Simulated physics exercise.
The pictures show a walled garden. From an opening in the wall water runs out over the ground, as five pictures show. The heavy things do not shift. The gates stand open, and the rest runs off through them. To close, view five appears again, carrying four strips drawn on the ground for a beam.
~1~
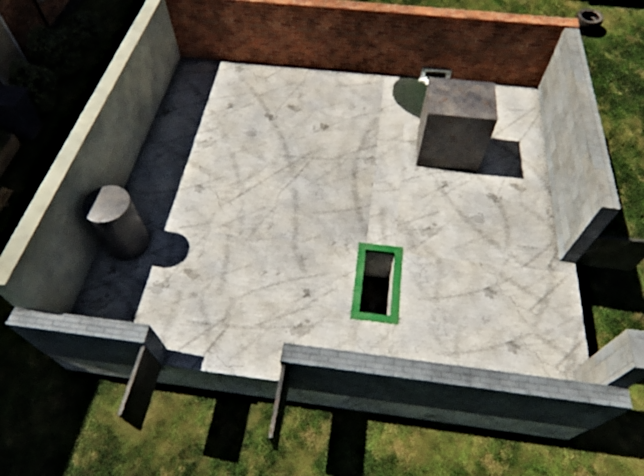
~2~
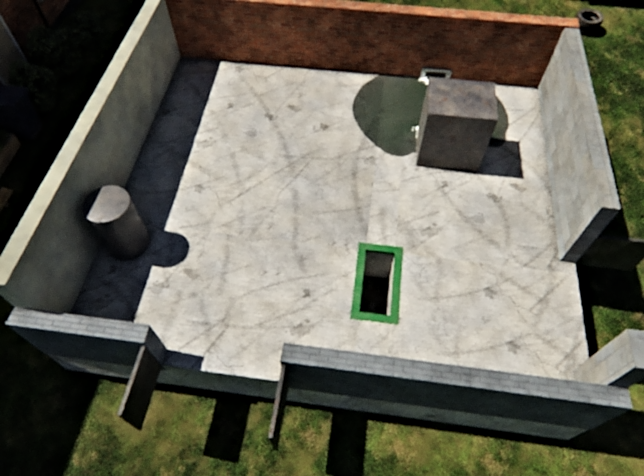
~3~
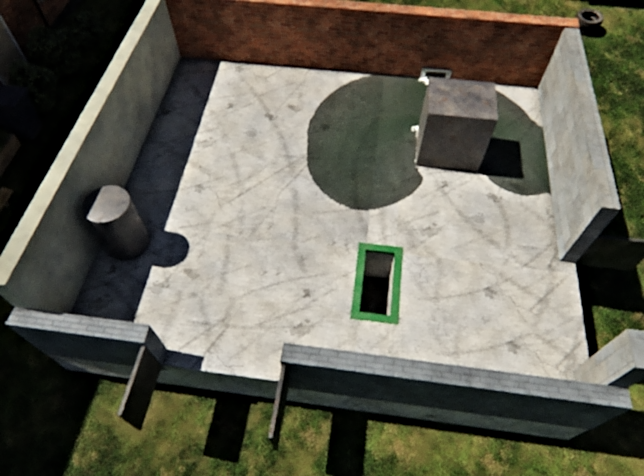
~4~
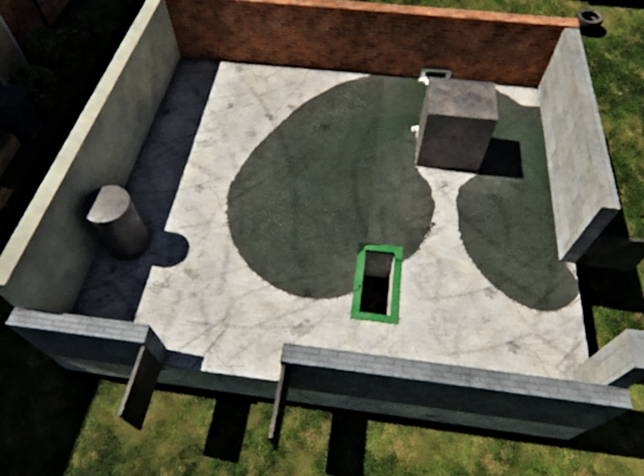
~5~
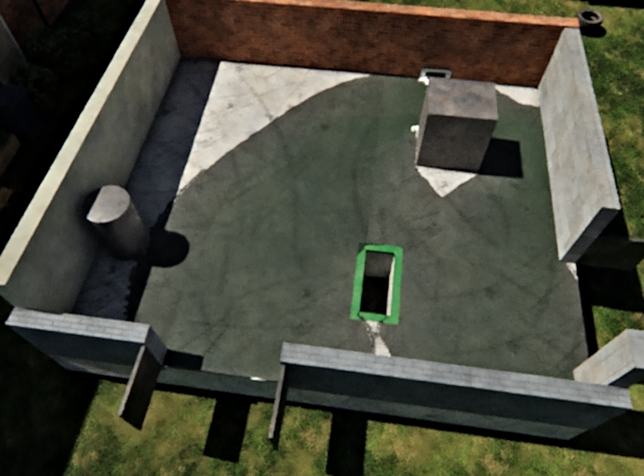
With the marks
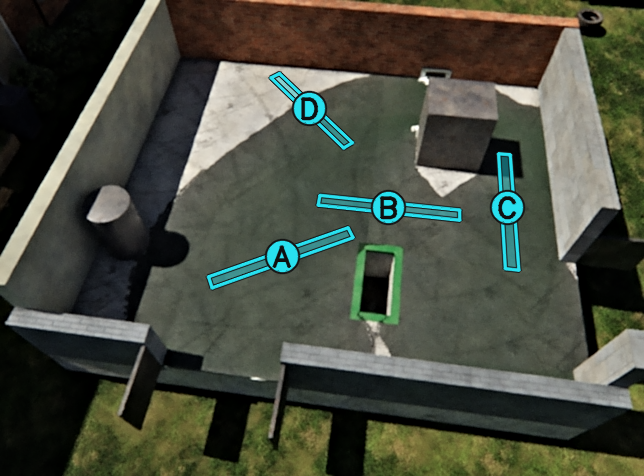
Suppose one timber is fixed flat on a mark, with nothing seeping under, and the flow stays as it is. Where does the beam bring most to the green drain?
The best spot is D.
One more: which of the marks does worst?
It is B.
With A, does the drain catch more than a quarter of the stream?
No, it does not.
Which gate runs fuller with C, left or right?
The left gate.
On the marked copy, A from (210, 282) to (350, 232); B from (319, 200) to (459, 215); C from (512, 269) to (504, 154); D from (275, 75) to (348, 145).
If A is chosen, about 16 % of the stream goes into the green drain, about 84 % out by the gates.
If B is chosen, about 5 % of the stream goes into the green drain, about 95 % out by the gates.
If C is chosen, about 18 % of the stream goes into the green drain, about 82 % out by the gates.
If D is chosen, about 29 % of the stream goes into the green drain, about 70 % out by the gates.
